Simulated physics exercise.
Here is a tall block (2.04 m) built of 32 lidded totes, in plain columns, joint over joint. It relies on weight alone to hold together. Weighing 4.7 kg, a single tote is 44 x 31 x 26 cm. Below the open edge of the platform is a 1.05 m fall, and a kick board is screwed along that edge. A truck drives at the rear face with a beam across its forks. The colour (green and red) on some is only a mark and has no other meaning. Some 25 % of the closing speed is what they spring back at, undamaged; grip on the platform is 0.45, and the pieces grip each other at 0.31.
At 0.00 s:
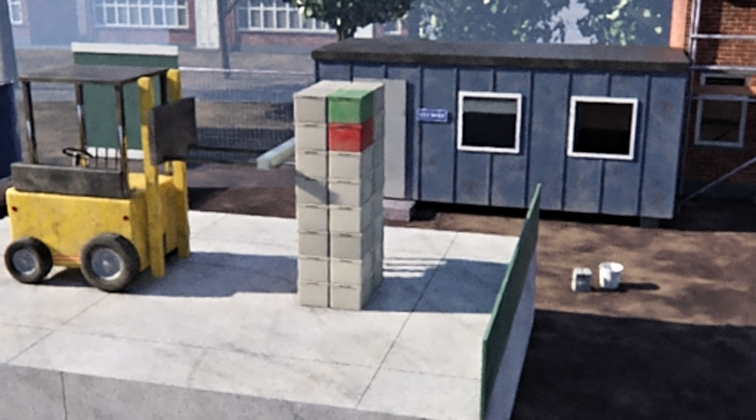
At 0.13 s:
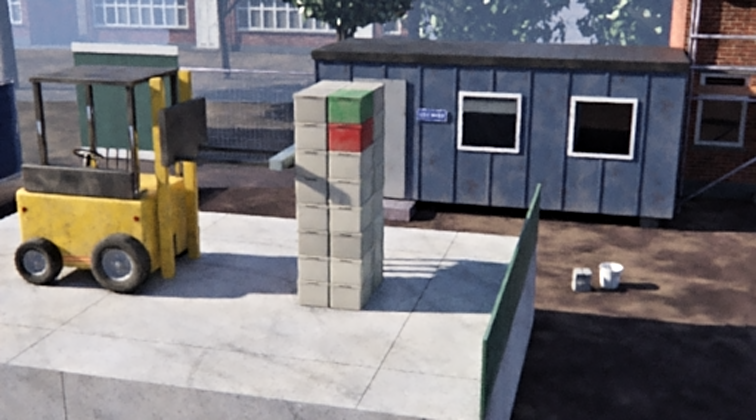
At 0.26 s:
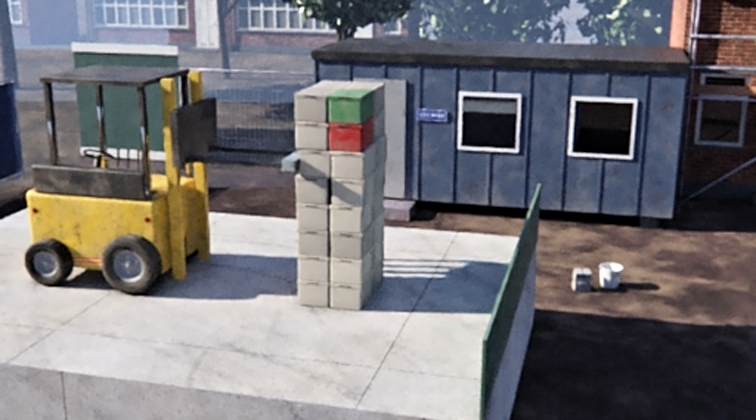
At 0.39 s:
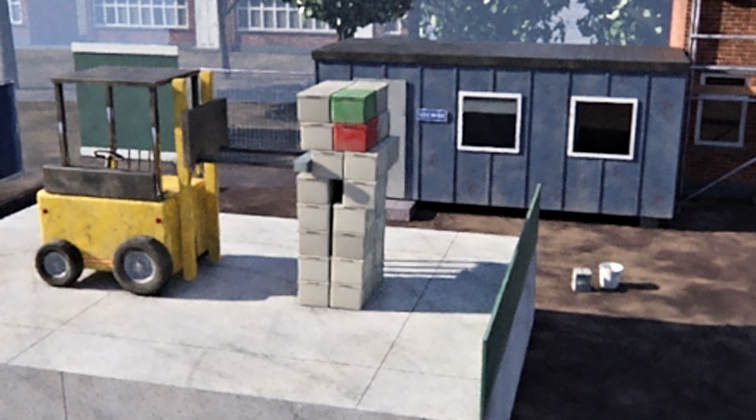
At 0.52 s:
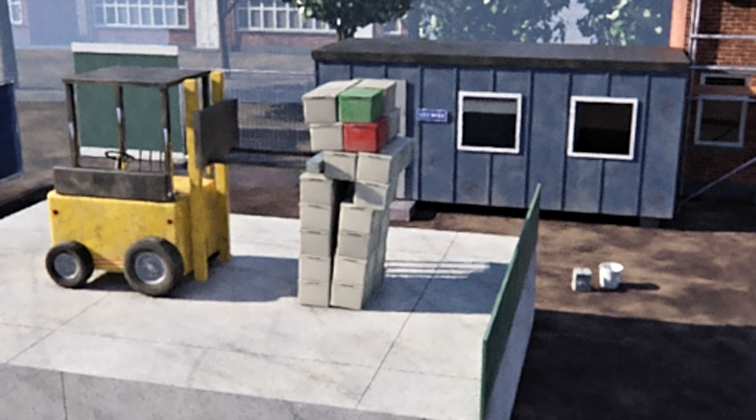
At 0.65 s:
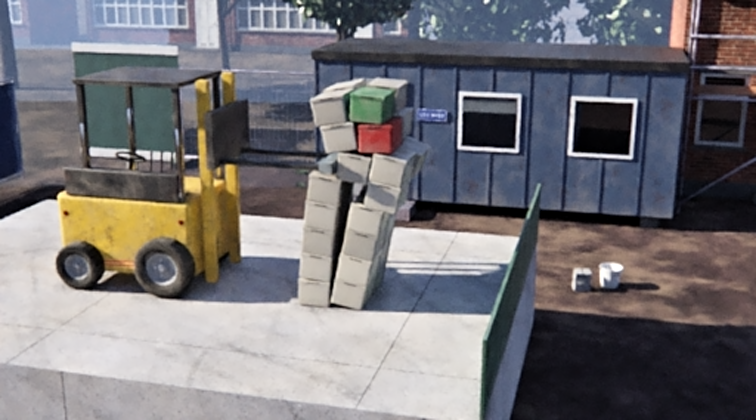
A tall stack of pale boxes, with one green and one red near the top, buckled and leaned right as a yellow forklift drove in from the left, pushing a beam into its upper part.
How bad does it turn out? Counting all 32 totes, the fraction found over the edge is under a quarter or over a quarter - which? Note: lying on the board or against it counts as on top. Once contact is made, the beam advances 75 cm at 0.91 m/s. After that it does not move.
I would say under a quarter of them.
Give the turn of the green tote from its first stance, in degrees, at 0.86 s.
Something like 10°, give or take.
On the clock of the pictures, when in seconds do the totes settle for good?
3.5 s or so.
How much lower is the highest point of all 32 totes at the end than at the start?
Around 40 centimetres.
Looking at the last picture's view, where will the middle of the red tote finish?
Near (488, 254).
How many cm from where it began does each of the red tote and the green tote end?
Moved: Red 170, green 150.
After 0.86 s, none of the 32 totes over the edge, 27 disturbed; green tote leaning 9°; red tote leaning 6°.
After 1.18 s, none of the 32 totes over the edge, 27 disturbed; red tote leaning 49°, 50 cm lower; green tote leaning 49°, 46 cm lower.
After 1.86 s, none of the 32 totes over the edge, 27 disturbed; green tote leaning 73°, 1.02 m lower; red tote leaning 6°, 1.01 m lower.
At rest (3.6 s), none of the 32 totes over the edge, 27 disturbed; green tote leaning 13°, 1.18 m lower; red tote 1.02 m lower. That is 0 per cent. As the last picture would show them, middles, green tote near (448, 237), red tote near (488, 254).
